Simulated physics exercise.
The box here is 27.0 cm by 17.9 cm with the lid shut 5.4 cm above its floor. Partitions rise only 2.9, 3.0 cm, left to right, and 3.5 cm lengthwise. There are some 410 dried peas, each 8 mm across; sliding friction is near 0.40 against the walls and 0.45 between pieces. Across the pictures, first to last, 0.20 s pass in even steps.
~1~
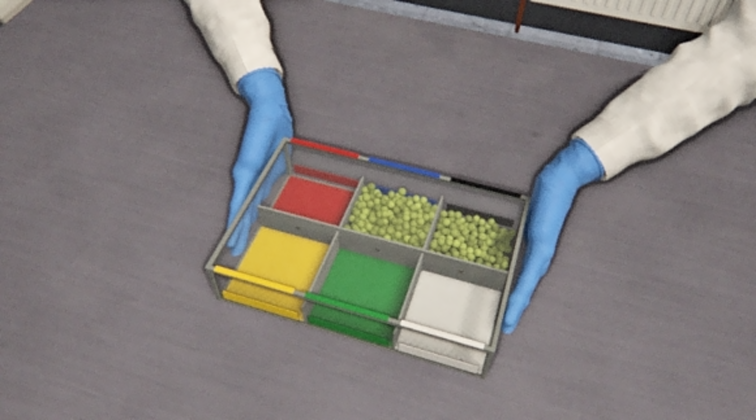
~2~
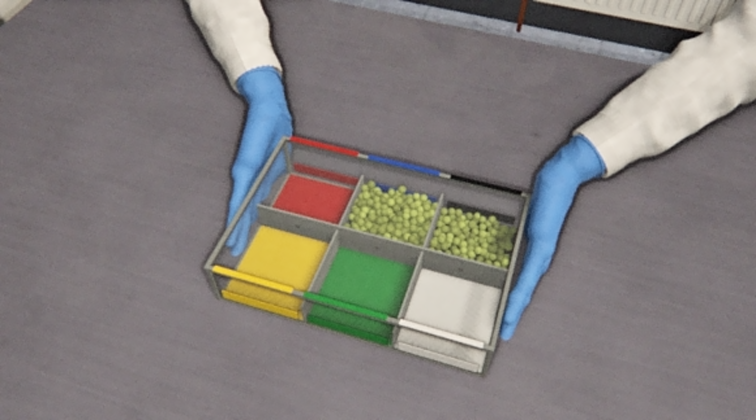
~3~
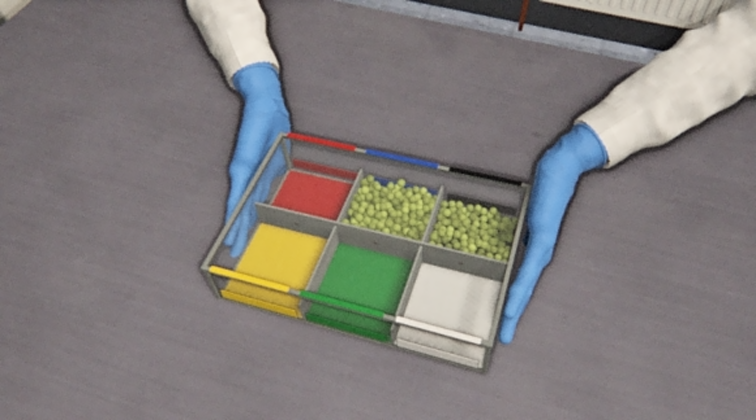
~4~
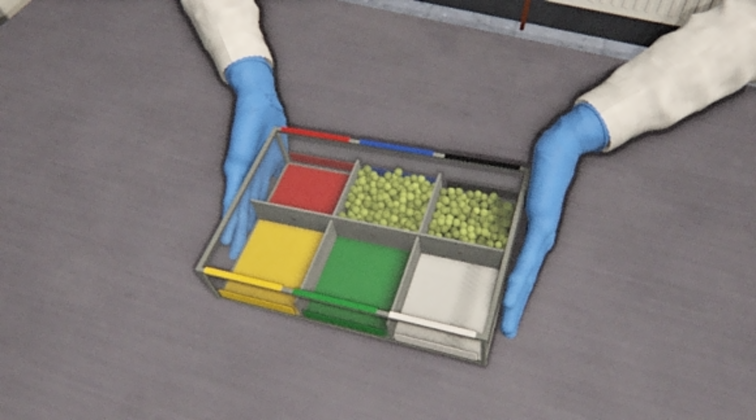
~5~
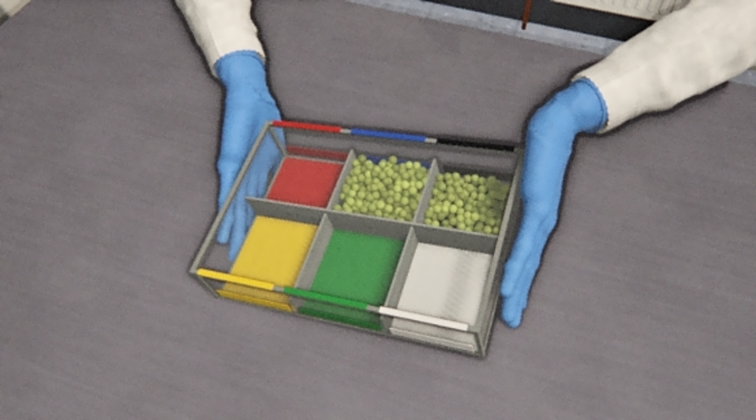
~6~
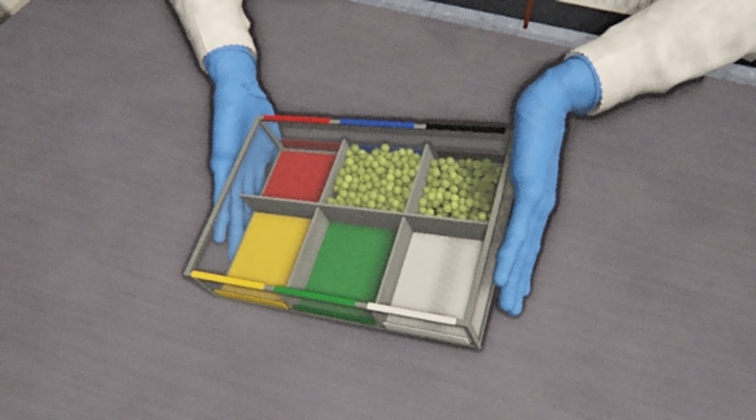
Gloved hands gradually tilt a clear divided box of green peas toward its left front corner.
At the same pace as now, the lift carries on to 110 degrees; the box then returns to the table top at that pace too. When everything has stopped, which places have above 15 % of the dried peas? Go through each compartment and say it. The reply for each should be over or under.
For red compartment it is under, for blue compartment it is under, for green compartment it is under, for yellow compartment it is over, for white compartment it is under, for black compartment it is under.
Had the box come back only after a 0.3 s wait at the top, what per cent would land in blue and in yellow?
In that case blue 0, yellow 95.
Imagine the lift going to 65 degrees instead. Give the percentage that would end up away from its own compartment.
I'd say close to 45 percent.
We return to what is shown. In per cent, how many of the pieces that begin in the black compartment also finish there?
Roughly 0 per cent.
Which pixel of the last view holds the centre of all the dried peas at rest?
Close to pixel (271, 268).
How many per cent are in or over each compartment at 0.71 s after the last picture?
In per cent: Red 10, blue 35, green 10, yellow 30, white 5, black 15.
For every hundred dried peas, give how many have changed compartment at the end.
That comes to close to 95 percent.
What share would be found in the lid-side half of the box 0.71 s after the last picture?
I'd put it at some 90 percent.
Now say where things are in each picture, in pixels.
Box tilt 0 degrees, front corners at (211, 267) and (491, 348); blue 65 %, black 35 %, in the first picture.
Box tilt 1 degrees, front corners at (210, 267) and (490, 347), in the second picture.
Box tilt 4 degrees, front corners at (207, 267) and (488, 343), lowest corner left front, in the third picture.
Box tilt 9 degrees, front corners at (202, 269) and (483, 336), lowest corner left front, in the fourth picture.
Box tilt 15 degrees, front corners at (196, 270) and (475, 329), lowest corner left front, in the fifth picture.
Box tilt 20 degrees, front corners at (190, 272) and (464, 322), lowest corner left front; blue 65 %, black 35 %, in the sixth picture.
Then, 0.71 s after the last picture, tilt 110 degrees; red 10 %, blue 35 %, green 10 %, yellow 30 %, white 5 %, black 15 %.
Then, 1.18 s after the last picture, tilt 48 degrees; red 5 %, blue 5 %, green 5 %, yellow 85 %.
Then, 1.72 s after the last picture, tilt 0 degrees; red 5 %, blue 5 %, green 5 %, yellow 85 %.
In the end, red 5 %, blue 5 %, green 5 %, yellow 85 %, white 0 %, black 0 %.
